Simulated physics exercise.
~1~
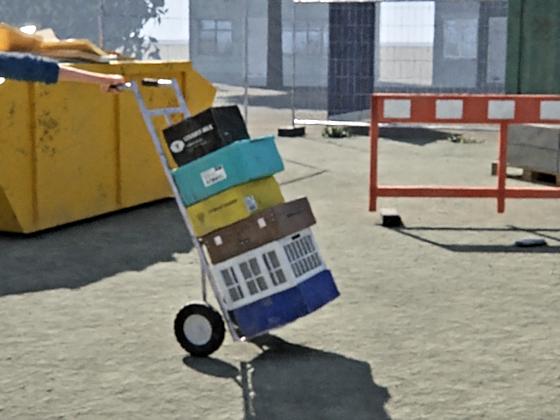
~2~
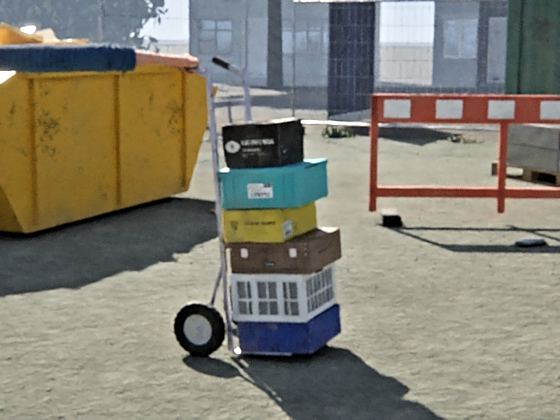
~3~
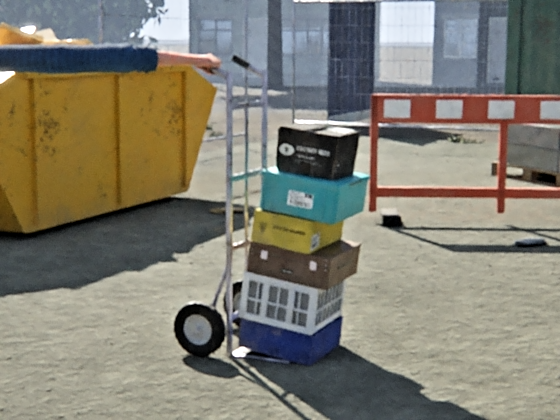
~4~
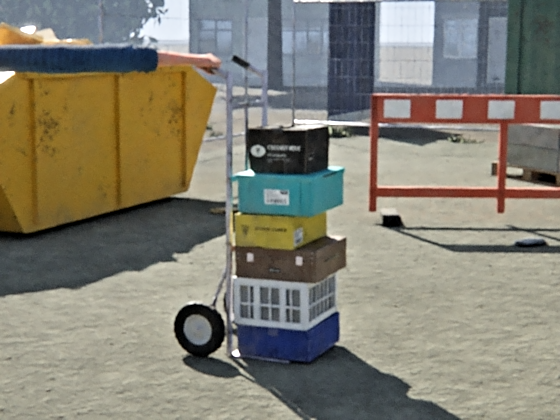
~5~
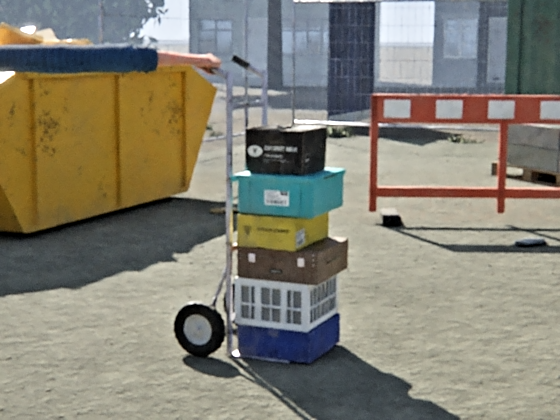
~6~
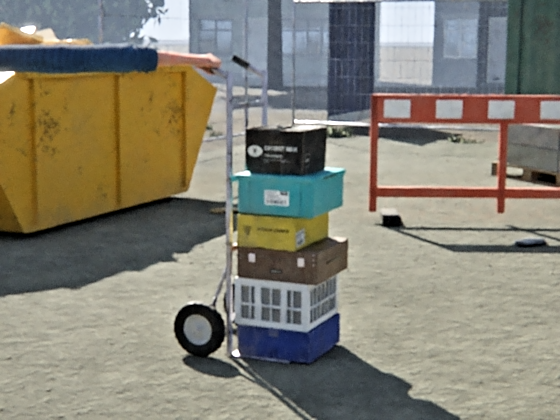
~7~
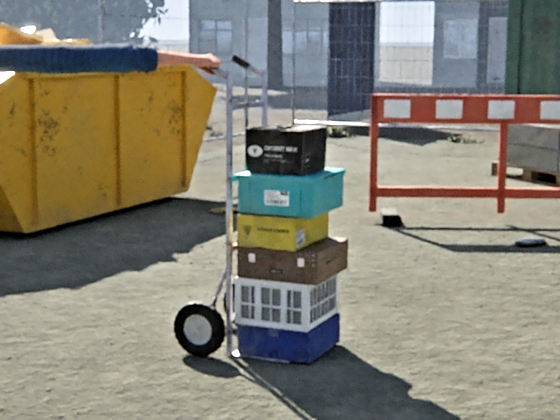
In a sunlit yard beside a yellow skip, an arm tips a loaded two-wheeled hand truck upright; the stacked boxes, black on top and blue at the bottom, swing right, rock slightly back left, and settle, all still stacked on the standing truck.
